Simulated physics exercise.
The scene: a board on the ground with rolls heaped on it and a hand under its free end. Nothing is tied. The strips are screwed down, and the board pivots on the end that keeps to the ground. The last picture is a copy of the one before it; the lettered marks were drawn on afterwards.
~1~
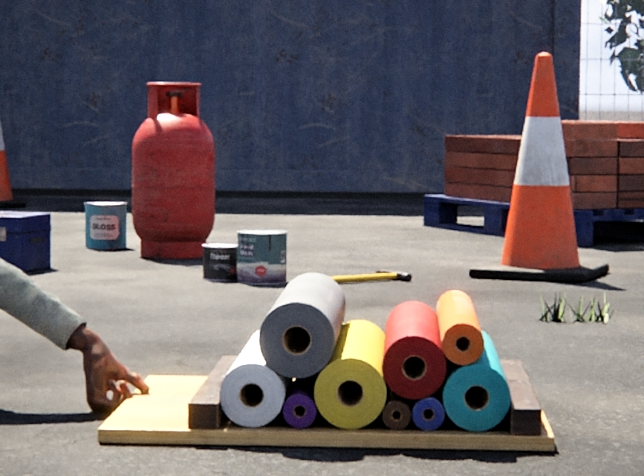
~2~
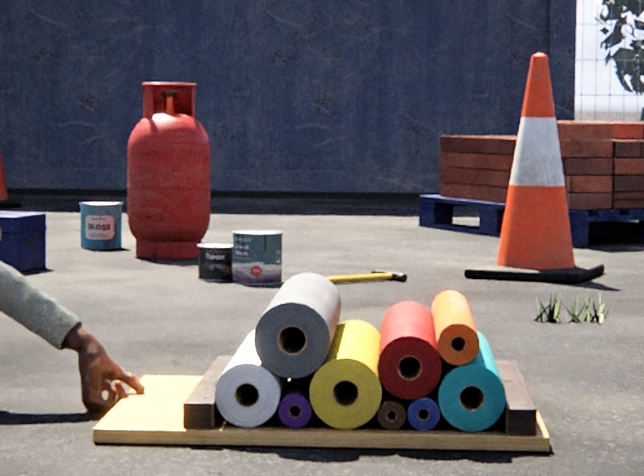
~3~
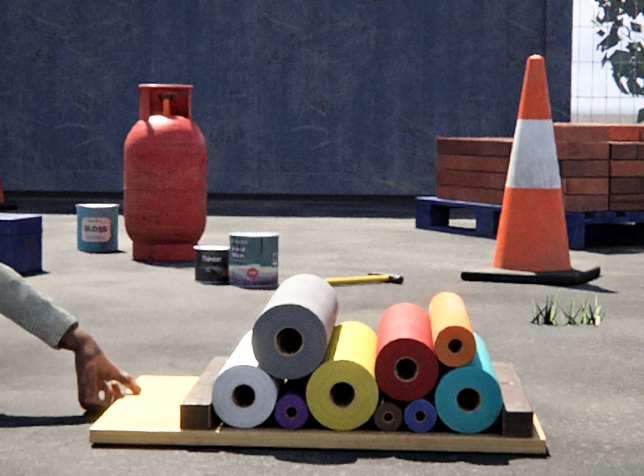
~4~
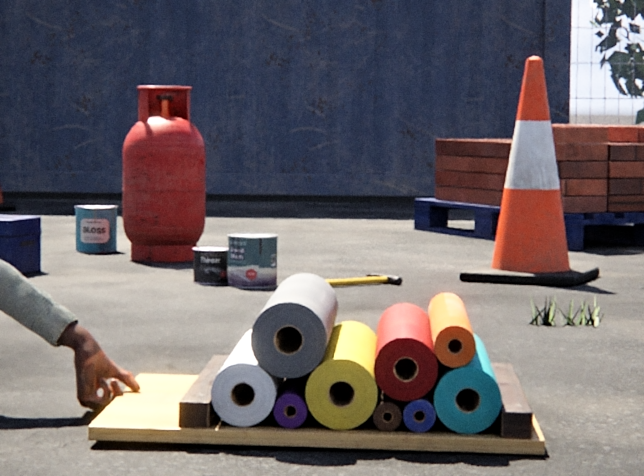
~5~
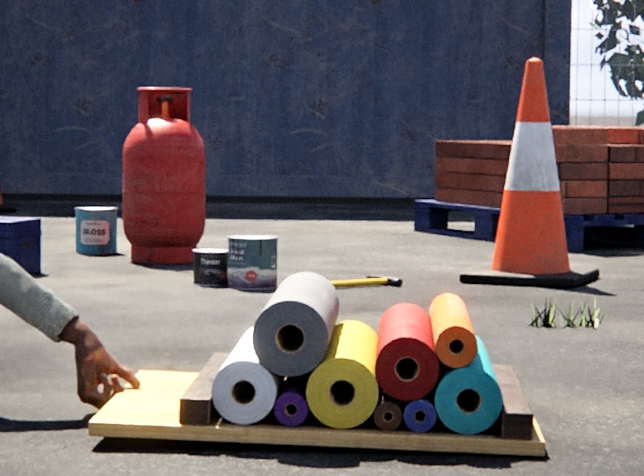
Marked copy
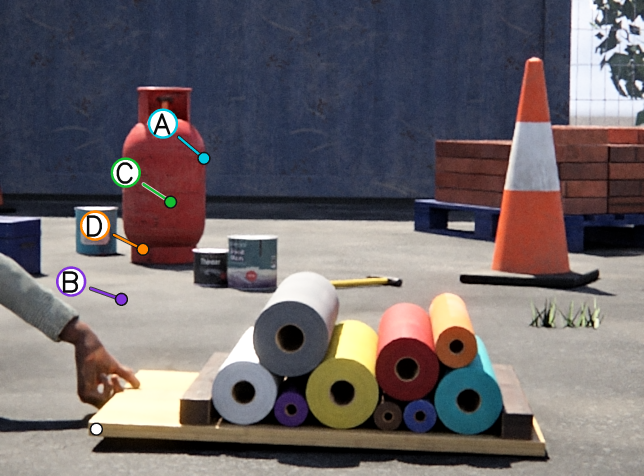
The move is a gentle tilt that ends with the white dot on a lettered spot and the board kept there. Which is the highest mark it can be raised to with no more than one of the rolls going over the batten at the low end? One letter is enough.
A is the limit.
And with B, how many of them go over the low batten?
It comes to one.
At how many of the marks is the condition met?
Four of the four.
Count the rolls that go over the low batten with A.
It comes to one.
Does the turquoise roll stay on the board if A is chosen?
Yes, with A.
On the marked copy, A at (204, 158); B at (121, 300); C at (170, 202); D at (143, 249); the white dot at (96, 429).
With A. Early on, board at 21°.
Further on, board at 39°.
At the end, board at 40°, one over the low batten (orange).
As for the rest, B one over the low batten (orange); C one over the low batten (orange); D one over the low batten (orange).
